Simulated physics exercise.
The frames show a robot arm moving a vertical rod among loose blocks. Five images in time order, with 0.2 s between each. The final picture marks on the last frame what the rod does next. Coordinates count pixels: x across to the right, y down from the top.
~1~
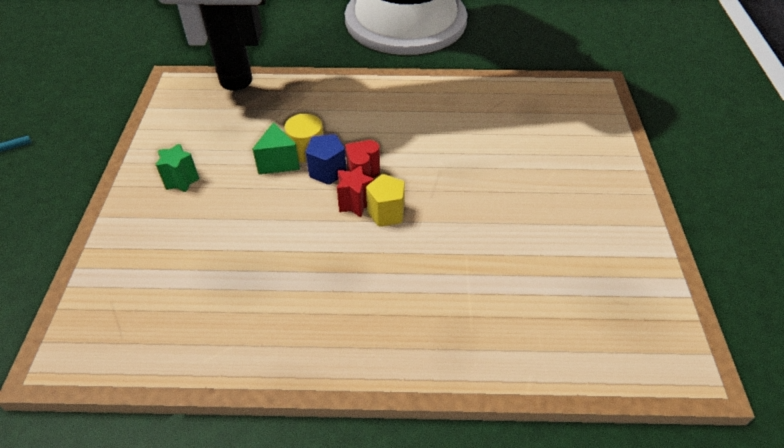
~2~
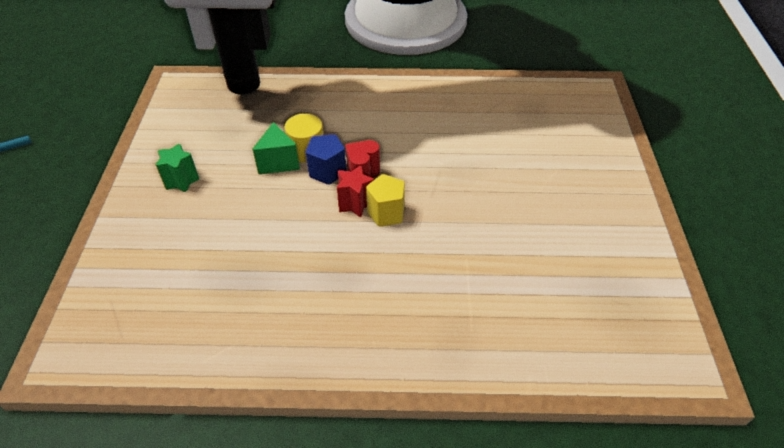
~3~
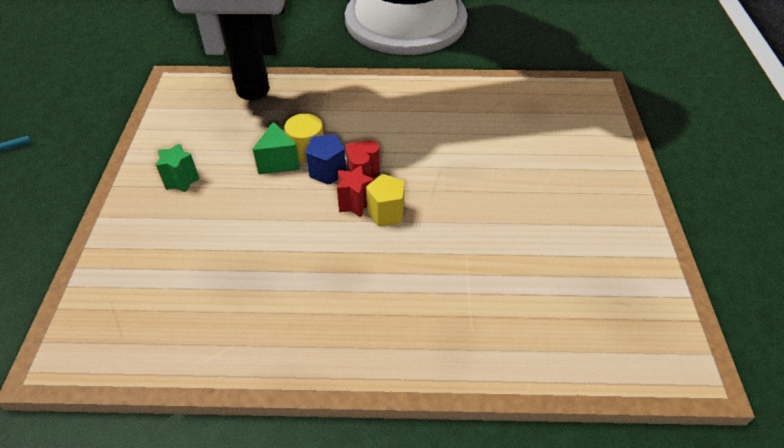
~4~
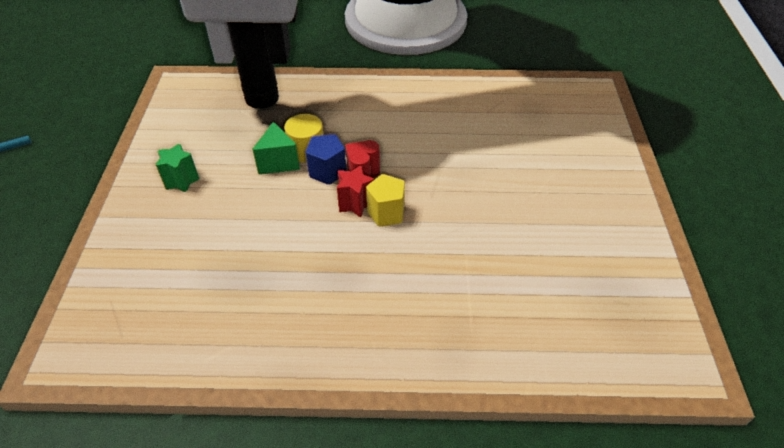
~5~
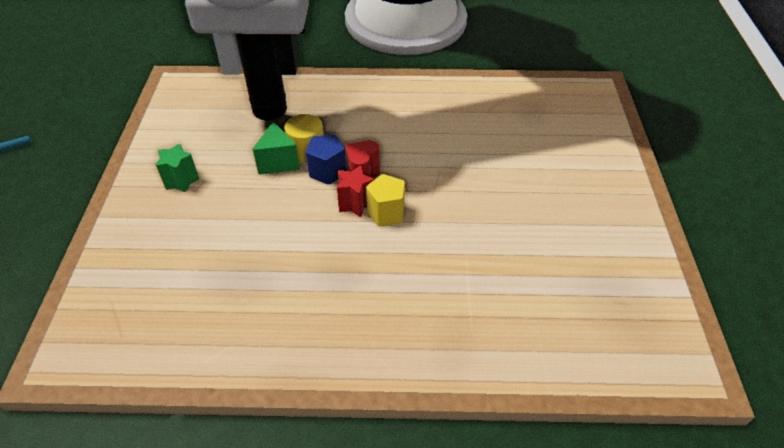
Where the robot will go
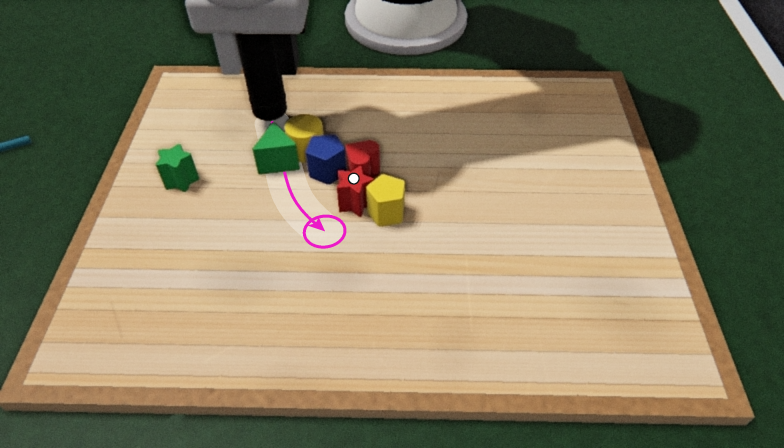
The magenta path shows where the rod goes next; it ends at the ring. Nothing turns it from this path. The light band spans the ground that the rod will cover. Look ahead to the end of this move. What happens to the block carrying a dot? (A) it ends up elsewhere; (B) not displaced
B.
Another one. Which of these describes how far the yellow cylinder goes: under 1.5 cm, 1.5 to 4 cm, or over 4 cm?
It goes 1.5 to 4 cm.
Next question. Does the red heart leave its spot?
That would be a yes.
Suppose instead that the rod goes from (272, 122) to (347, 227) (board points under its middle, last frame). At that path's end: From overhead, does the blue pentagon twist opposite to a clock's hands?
My answer is no.
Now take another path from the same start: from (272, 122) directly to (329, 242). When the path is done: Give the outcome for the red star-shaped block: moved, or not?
At the moment the path ends, the red star-shaped block no longer stands where it did.
The drawn path runs from (272, 122) through (285, 176) to (325, 231); the dot is on the red star-shaped block.
On the path given first. One third of the way, rod at (279, 146); green triangular piece at (275, 162); yellow cylinder at (314, 133); blue pentagon at (336, 151), turned 30° clockwise; red heart at (369, 152).
Two thirds of the way, rod at (290, 185); green triangular piece at (273, 194), turned 85° clockwise; yellow cylinder at (316, 134); blue pentagon at (339, 152), turned 40° clockwise; red heart at (372, 153), turned 15° clockwise.
At the end, rod at (323, 220); green triangular piece at (272, 207), turned 115° clockwise; yellow cylinder at (316, 134); blue pentagon at (339, 152), turned 40° clockwise; red star-shaped block not moved; red heart at (372, 153), turned 15° clockwise.
